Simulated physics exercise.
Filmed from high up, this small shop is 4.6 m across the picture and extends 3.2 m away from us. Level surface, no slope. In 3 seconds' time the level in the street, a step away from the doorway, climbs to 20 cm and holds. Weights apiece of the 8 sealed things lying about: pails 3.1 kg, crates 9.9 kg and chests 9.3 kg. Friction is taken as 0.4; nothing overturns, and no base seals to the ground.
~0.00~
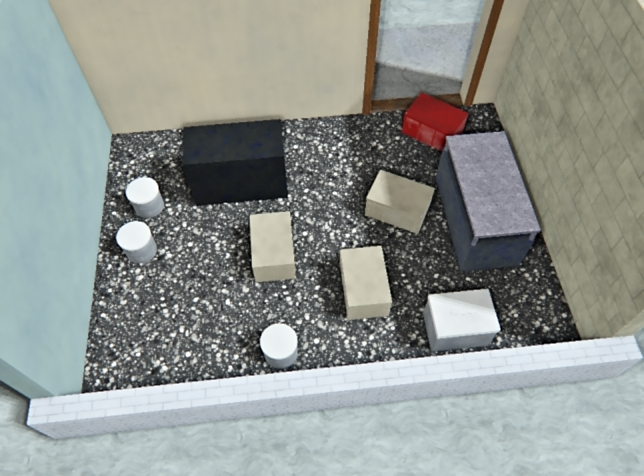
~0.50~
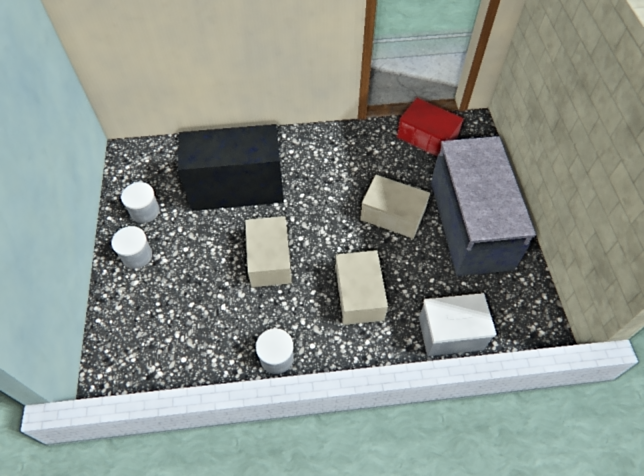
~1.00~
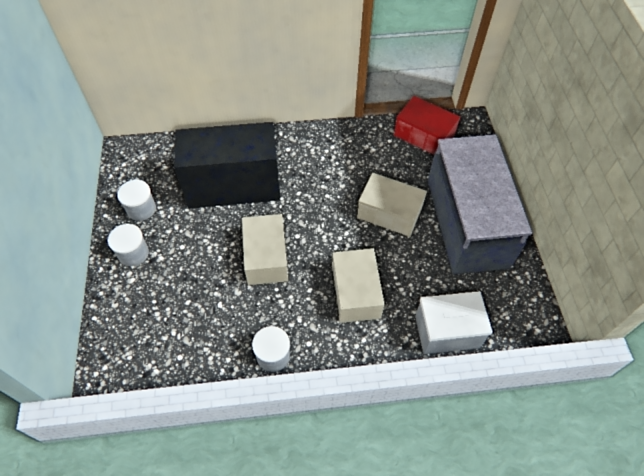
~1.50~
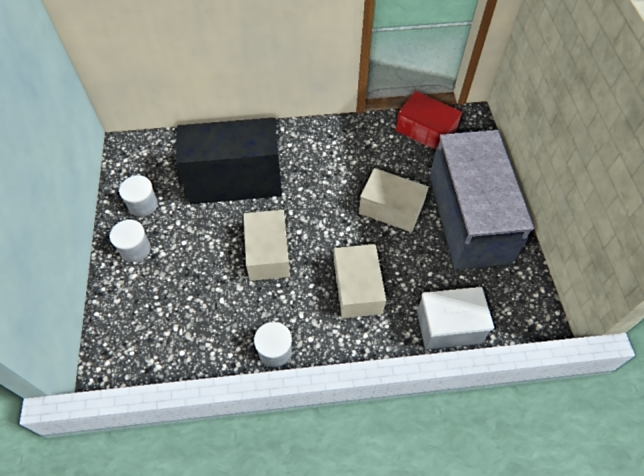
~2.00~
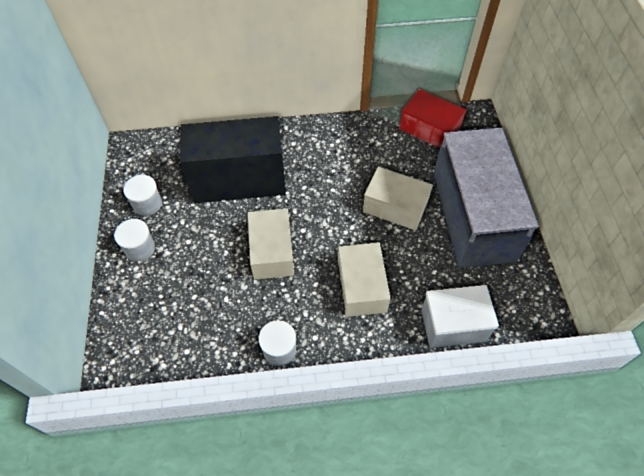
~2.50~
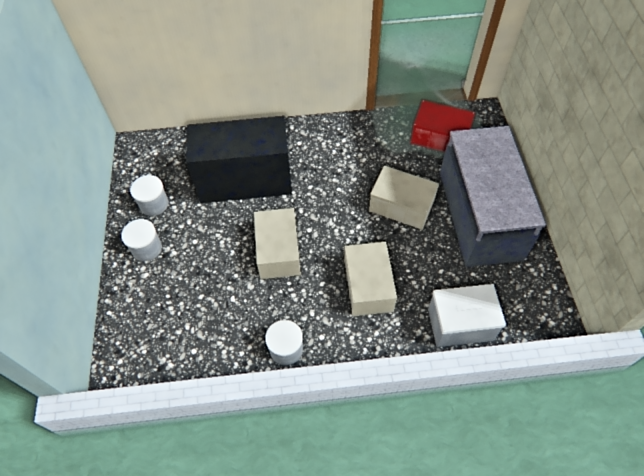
In a small shop, water seeps in at the doorway and the red crate shifts slightly.
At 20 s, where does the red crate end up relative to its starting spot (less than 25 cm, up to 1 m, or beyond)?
Final distance: Above a metre.
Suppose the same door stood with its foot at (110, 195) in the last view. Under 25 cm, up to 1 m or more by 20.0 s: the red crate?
Red crate: Small shift.
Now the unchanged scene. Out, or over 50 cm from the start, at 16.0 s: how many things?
By that time the total stands at 7.
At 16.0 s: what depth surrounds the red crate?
About 11 cm.
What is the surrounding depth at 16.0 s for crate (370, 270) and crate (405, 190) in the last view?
Some 14 cm at the first, some 13 cm at the second.
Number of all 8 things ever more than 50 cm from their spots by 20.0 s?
The count comes to 8.
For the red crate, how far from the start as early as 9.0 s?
I'd put it at around 400 cm.
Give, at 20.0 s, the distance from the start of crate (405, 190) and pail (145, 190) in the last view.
The first is 80 cm from its start, the second 60 cm.
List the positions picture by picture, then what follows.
The red crate at (437, 113) rests on the ground; water covers 0.0 m2; 0 of 8 have shifted, in the first picture.
The red crate at (432, 118), on the bottom; 0.0 m2 under water; 0 of 8 have shifted, in the second picture.
The red crate at (429, 117), on the bottom; water covers 0.0 m2; 0 of 8 have shifted, in the third picture.
The red crate at (430, 112), on the bottom; water covers 0.0 m2; 0 of 8 have shifted, in the fourth picture.
The red crate at (434, 110) rests on the ground; 0.1 m2 under water; 0 of 8 have shifted, in the fifth picture.
The red crate at (445, 119) rests on the ground, 16 cm from its start; 0.6 m2 under water; 1 of 8 have shifted, in the sixth picture.
After 4.0 s the red crate is near (452, 135), 0.5 m from its start, afloat; 1 afloat.
After 9.0 s the red crate is near (118, 308), 4.0 m from its start, afloat; 7 afloat.
After 16.0 s the red crate is near (360, 149), 1.1 m from its start, afloat; 8 afloat.
After 20.0 s the red crate is near (175, 209), 3.1 m from its start, afloat; 8 afloat.
